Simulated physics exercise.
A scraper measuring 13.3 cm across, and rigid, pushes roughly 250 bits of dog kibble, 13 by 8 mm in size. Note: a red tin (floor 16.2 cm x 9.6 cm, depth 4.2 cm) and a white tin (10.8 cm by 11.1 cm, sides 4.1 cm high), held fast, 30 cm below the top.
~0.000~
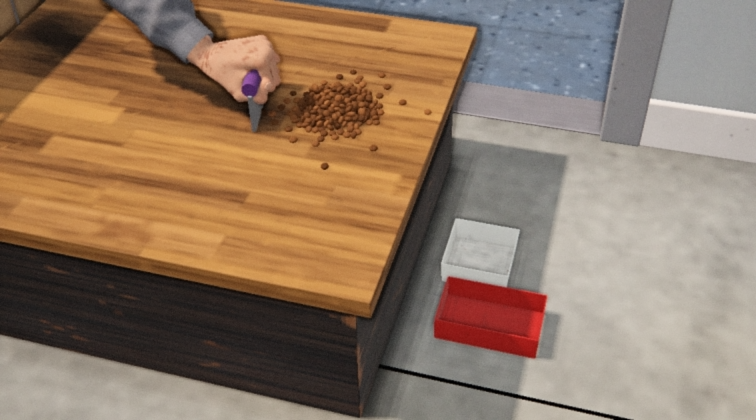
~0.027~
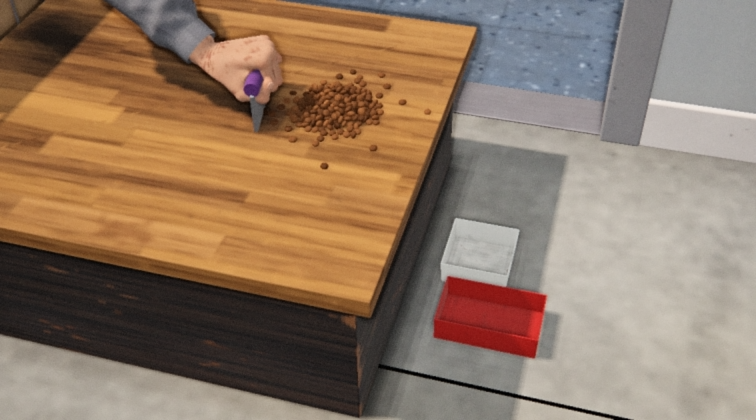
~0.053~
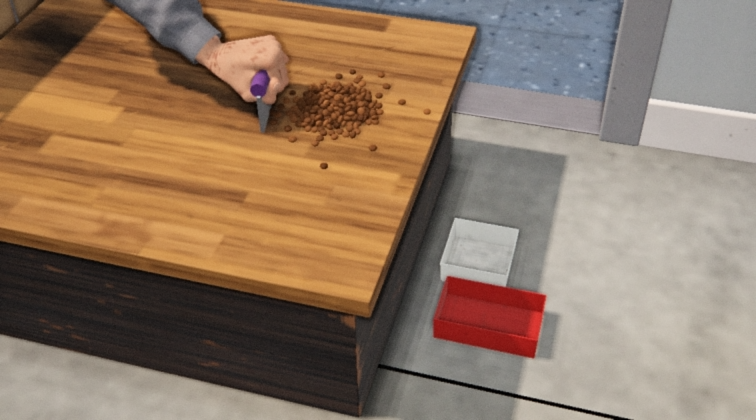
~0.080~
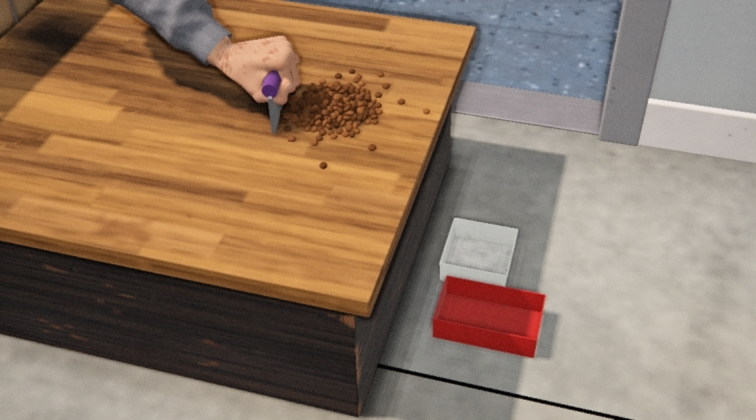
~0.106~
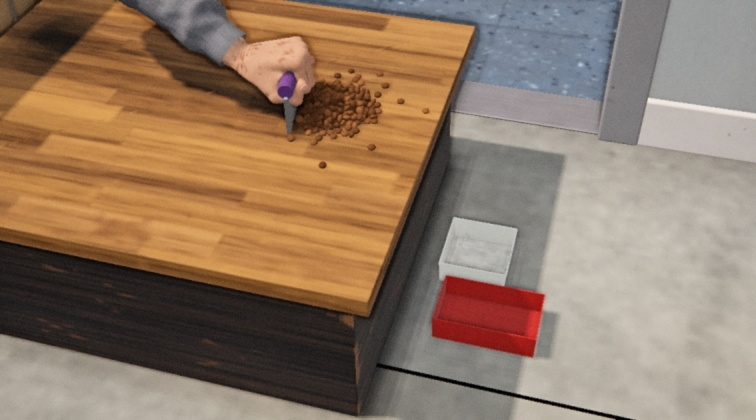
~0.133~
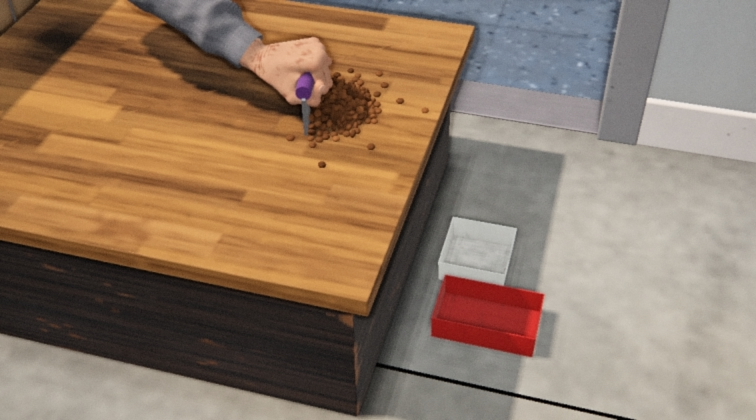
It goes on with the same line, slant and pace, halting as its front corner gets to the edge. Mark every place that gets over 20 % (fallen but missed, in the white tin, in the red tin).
Fallen but missed: Above; in the white tin: Below; in the red tin: Below.
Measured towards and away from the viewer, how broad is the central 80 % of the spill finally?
30 cm.
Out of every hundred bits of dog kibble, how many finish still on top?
Around 20 in a hundred.
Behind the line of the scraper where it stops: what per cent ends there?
Around 20 in a hundred.
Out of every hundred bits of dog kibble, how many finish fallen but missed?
About 70 percent.
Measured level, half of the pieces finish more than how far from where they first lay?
I'd guess near 40 cm, give or take.
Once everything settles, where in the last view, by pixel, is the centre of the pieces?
Roughly (570, 257), in pixels of the last view.
After 0.28 s, scraper 23 cm from its start, spill 21 cm wide; still on top 100 %.
Then, at 0.43 s, scraper 27 cm from its start, spill 25 cm wide; off the edge, not caught 75 %, still on top 25 %.
Then, at 0.56 s, scraper 27 cm from its start, spill 28 cm wide; red tin 5 %, white tin 5 %, off the edge, not caught 70 %, still on top 20 %.
In the end, at 1.6 s, red tin 5 %, white tin 5 %, fallen but missed 70 %, still on top 20 %.
